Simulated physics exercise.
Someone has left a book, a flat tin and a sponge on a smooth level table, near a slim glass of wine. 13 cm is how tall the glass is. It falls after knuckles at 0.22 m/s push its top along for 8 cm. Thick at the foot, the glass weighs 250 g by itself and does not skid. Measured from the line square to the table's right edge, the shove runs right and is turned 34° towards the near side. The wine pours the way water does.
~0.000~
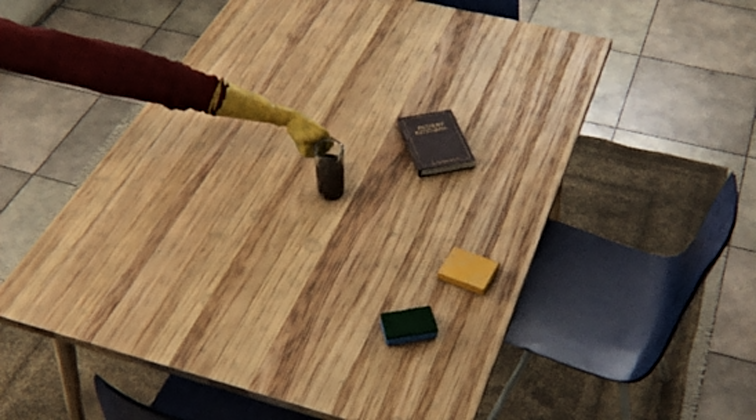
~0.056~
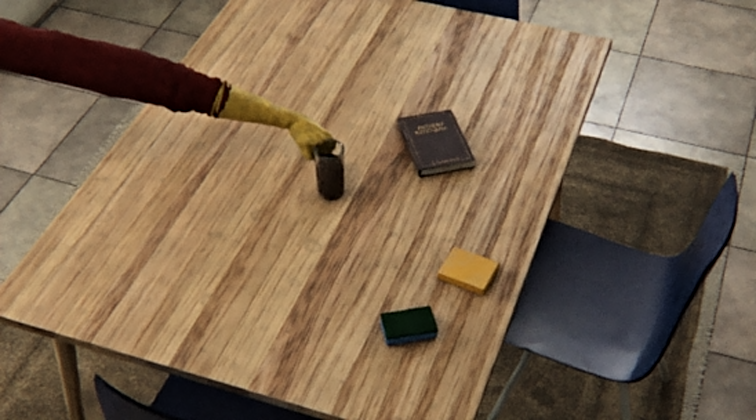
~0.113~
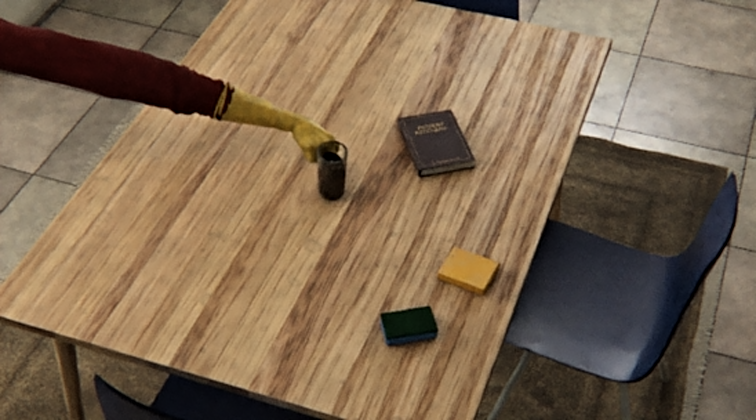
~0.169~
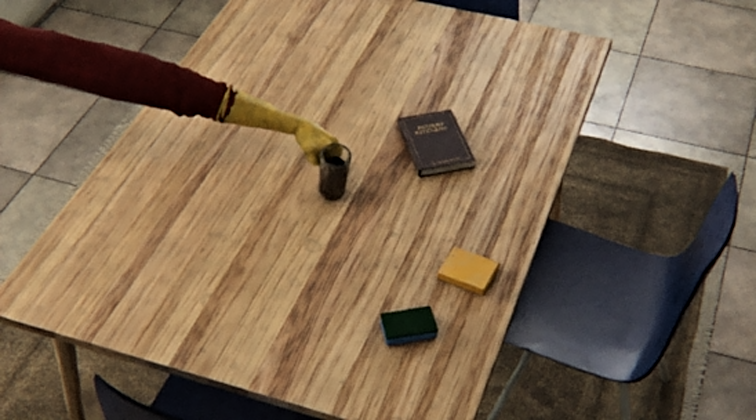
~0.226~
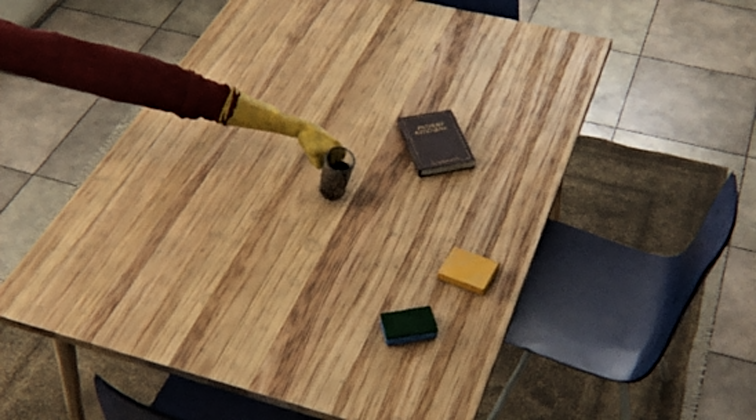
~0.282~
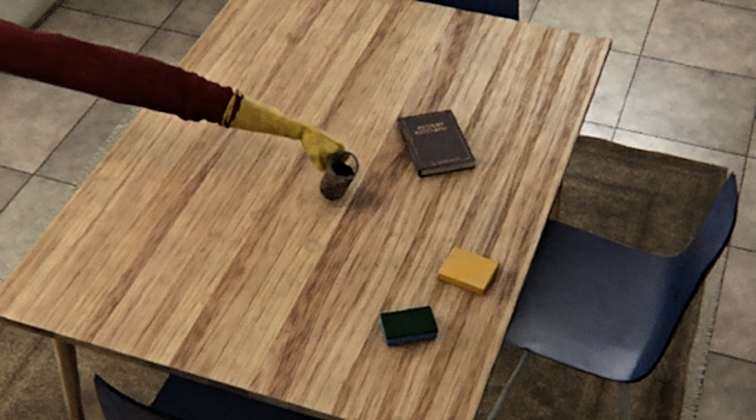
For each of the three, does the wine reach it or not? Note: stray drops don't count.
Book - no; flat tin - yes; sponge - yes.
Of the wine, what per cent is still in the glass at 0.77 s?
About 48 %.
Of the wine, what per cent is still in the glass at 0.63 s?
Near 80 in a hundred.
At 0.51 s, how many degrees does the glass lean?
Tilt: Approx. 62°.
By 0.51 s the tilt is 63° and 100 per cent is in the glass, 0 has run off the table; wet so far, nothing.
By 0.63 s the tilt is 89° and 79 per cent is in the glass, 0 has run off the table; wet so far, nothing.
By 0.77 s the tilt is 89° and 48 per cent is in the glass, 0 has run off the table; wet so far, flat tin, sponge.
By 1.01 s the tilt is 89° and 25 per cent is in the glass, 3 has run off the table; wet so far, flat tin, sponge.
At rest 7 per cent is in the glass, 16 has run off the table; wet so far, flat tin, sponge.
